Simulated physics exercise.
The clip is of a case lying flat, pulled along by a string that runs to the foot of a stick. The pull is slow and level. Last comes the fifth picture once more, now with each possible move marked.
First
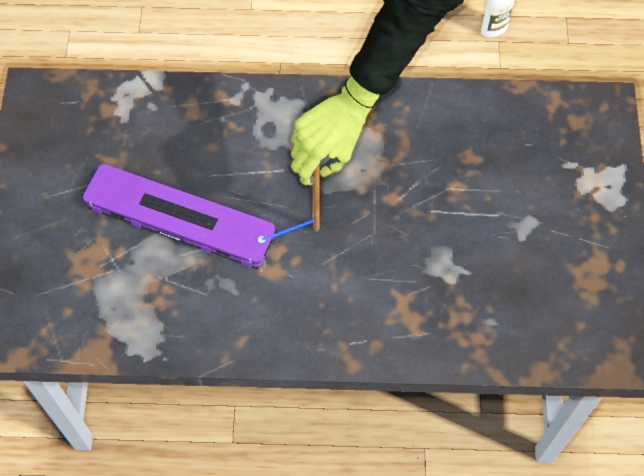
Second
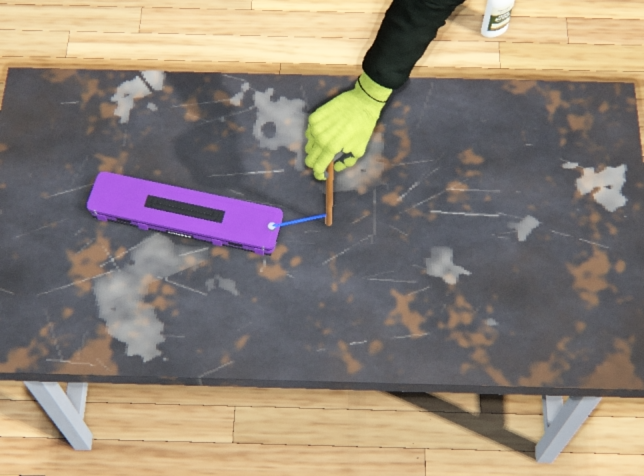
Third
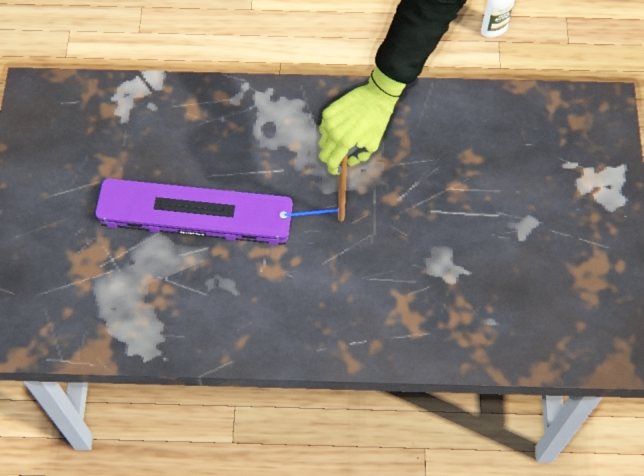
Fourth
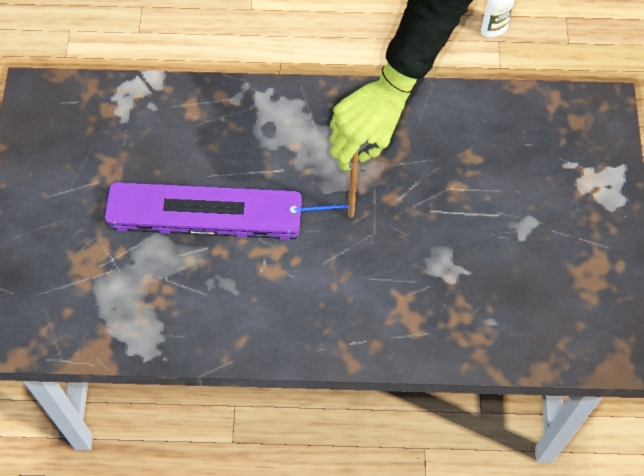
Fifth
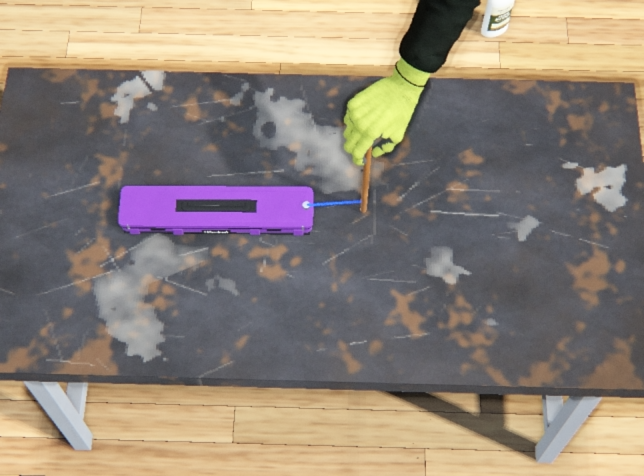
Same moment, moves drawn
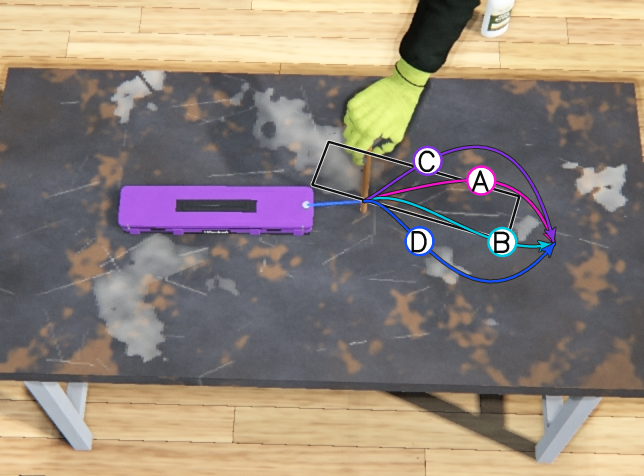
A purple case slid slowly to the right across a worn, stained table as a gloved hand pulled it by a blue string tied to a stick, and it swung around until it lay nearly straight.
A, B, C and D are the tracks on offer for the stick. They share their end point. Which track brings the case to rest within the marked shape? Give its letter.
C.
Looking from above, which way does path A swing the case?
It turns clockwise.
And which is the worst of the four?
D.
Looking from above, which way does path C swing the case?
It turns clockwise.
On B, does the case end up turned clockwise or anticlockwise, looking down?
It turns clockwise.
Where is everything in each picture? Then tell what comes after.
Purple case (178, 212), in the first frame.
Purple case (185, 209), in the second frame.
Purple case (194, 207), in the third frame.
Purple case (204, 207), in the fourth frame.
Purple case (216, 206), in the fifth frame.
On the marked copy, A from (364, 201) via (473, 180) to (554, 244); B from (364, 201) via (456, 224) to (551, 244); C from (364, 201) via (479, 147) to (553, 241); D from (364, 201) via (450, 267) to (554, 244); the outline at (416, 191).
With C. Early on, foot of the stick (441, 155), middle of the case (301, 189).
Further on, foot of the stick (524, 174), middle of the case (380, 176).
At the end, foot of the stick (554, 245), middle of the case (416, 190); it lies in the outline.
As for the rest, A leaves its middle at (411, 202); B leaves its middle at (404, 225); D leaves its middle at (404, 243).
